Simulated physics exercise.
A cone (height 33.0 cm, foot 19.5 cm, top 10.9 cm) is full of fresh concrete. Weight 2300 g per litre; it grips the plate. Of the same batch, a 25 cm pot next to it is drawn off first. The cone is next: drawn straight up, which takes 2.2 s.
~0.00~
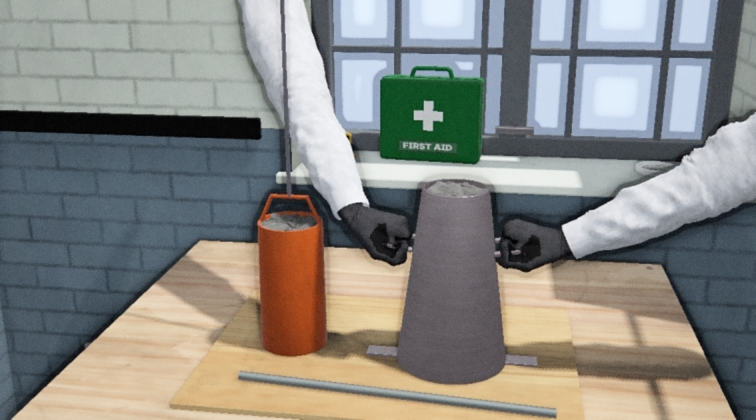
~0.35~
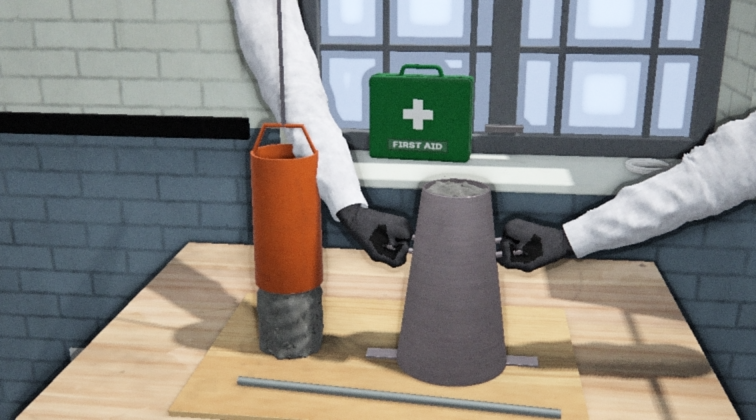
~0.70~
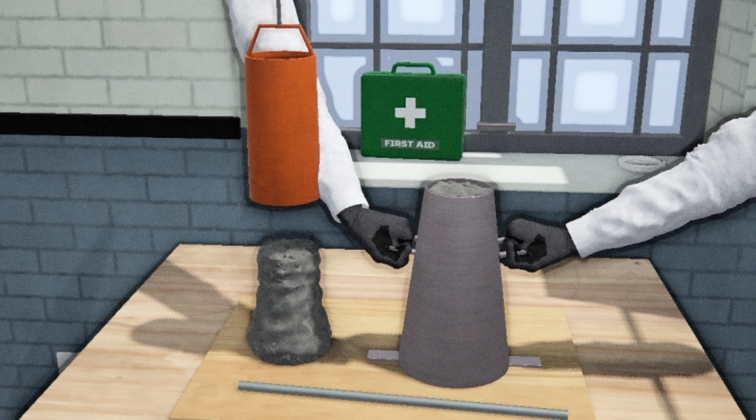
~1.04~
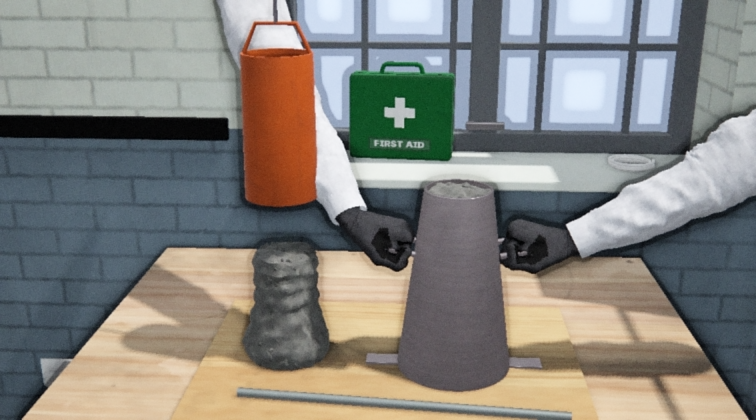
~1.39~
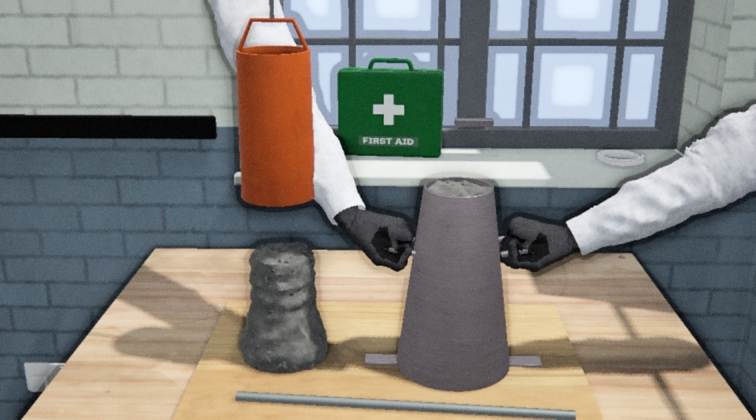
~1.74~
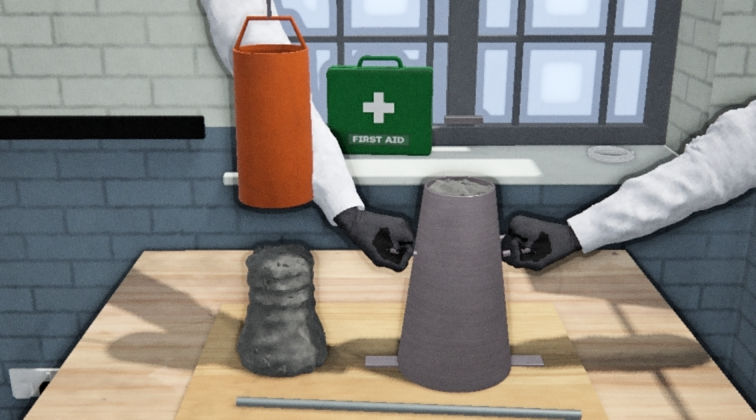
The clip opens on an orange cylinder and a grey cone, both filled with wet-looking grey material, on a wooden table, gloved hands gripping the cone. The cylinder rises, uncovering a lumpy grey column that slumps slightly and widens at its base. The cylinder then hangs above it, while the cone stays put.
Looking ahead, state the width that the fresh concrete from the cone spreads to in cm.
Estimated result: Near 22 cm.
After 2.3 s, the cone is up 7.9 cm; the fresh concrete has come down 3.5 cm to 30 cm and is 21 cm wide.
After 2.8 s, the cone is up 20 cm; the fresh concrete has come down 4.6 cm to 28 cm and is 22 cm wide.
After 3.4 s, the cone is up 34 cm; the fresh concrete has come down 4.8 cm to 28 cm and is 22 cm wide.
After 4.1 s, the cone is clear; the fresh concrete has come down 4.9 cm to 28 cm and is 22 cm wide.
After 4.7 s, at rest, the cone is clear; the fresh concrete has come down 5.0 cm to 28 cm and is 23 cm wide.
